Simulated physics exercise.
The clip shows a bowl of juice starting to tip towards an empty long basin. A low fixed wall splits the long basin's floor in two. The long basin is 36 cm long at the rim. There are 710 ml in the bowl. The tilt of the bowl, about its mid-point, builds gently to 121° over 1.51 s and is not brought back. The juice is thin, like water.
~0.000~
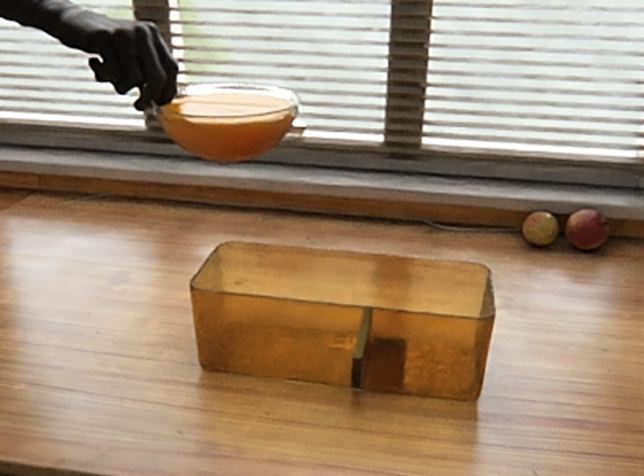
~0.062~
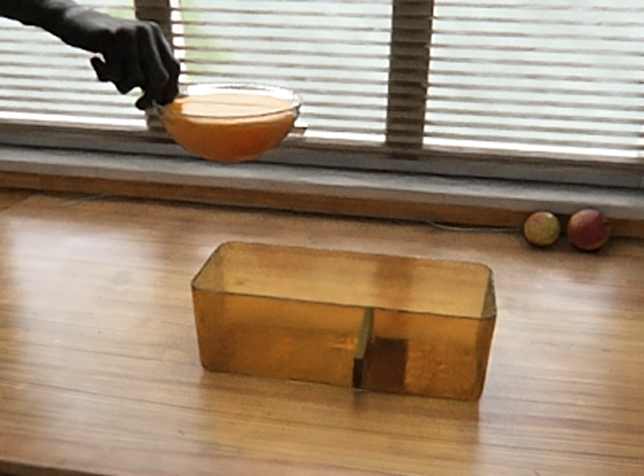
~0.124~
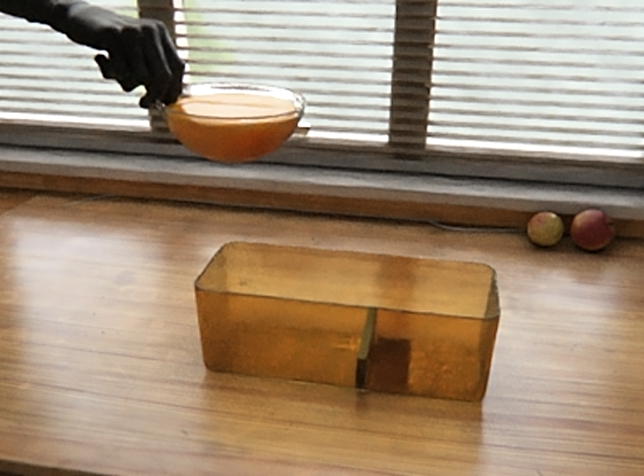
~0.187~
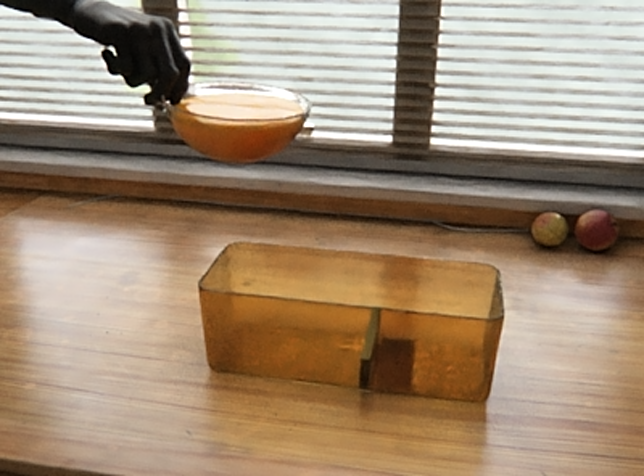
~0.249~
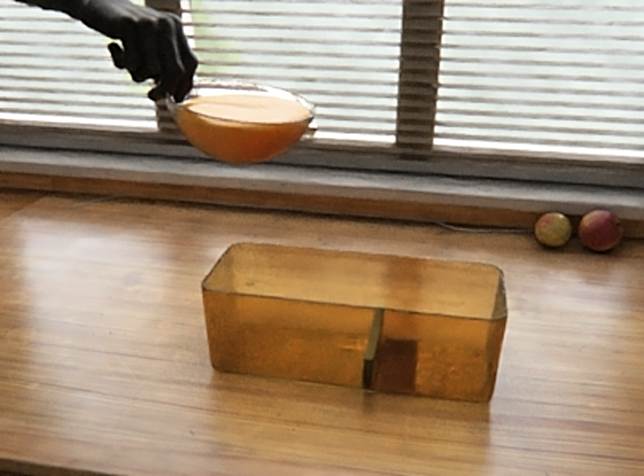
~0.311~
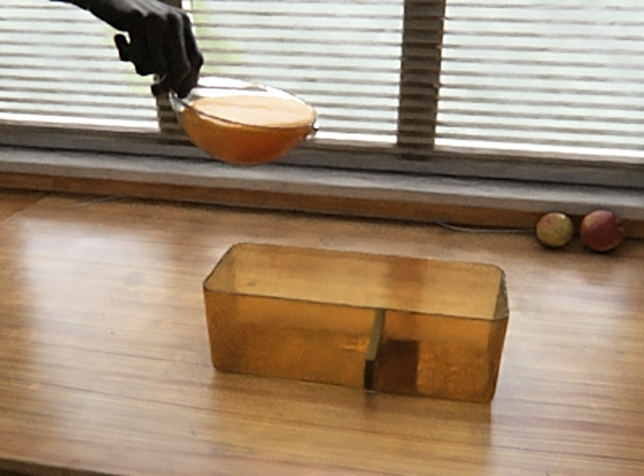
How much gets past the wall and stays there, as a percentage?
About 48 per cent.
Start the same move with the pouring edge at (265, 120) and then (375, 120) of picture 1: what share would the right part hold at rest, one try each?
In turn about 5 and 90 per cent.
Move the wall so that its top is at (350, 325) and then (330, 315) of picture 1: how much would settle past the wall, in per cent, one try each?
First 65, then 80 per cent.
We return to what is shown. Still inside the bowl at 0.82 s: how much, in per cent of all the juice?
Some 20 per cent.
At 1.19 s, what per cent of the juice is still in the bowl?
Near 0 in a hundred.
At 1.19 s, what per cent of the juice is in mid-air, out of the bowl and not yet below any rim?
About 1 per cent.
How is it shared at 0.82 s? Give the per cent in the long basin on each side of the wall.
Some 14 per cent left and 28 right.
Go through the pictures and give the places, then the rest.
In the first frame, it leans 0°; its right rim is at (299, 104); the juice meets the walls at (164, 102) and (296, 110); the long basin's rim runs from (205, 264) to (492, 291); the wall's top is at (363, 331).
In the second frame, it leans 1°; its right rim is at (301, 105); the juice meets the walls at (166, 102) and (298, 111).
In the third frame, it leans 2°; its right rim is at (304, 107); the juice meets the walls at (170, 102) and (301, 112).
In the fourth frame, it leans 5°; its right rim is at (309, 111); the juice meets the walls at (175, 102) and (306, 113).
In the fifth frame, it leans 8°; its right rim is at (313, 116); the juice meets the walls at (181, 103) and (311, 114).
In the sixth frame, it leans 12°; its right rim is at (315, 122); the juice meets the walls at (185, 104) and (315, 117); 1 per cent is over the edge.
Then, 0.82 s in, the tilt is 69° and 20 per cent is still to pour, 14 is left of the wall and 27 right of it.
Then, 1.19 s in, the tilt is 108° and 0 per cent is still to pour, 51 is left of the wall and 47 right of it.
Then, 1.59 s in, the tilt is 121° and 0 per cent is still to pour, 51 is left of the wall and 47 right of it.
Then, 2.01 s in, the tilt is 121° and 0 per cent is still to pour, 51 is left of the wall and 47 right of it.
Finally, 51 per cent lies left of the wall, 48 right of it and 2 outside.
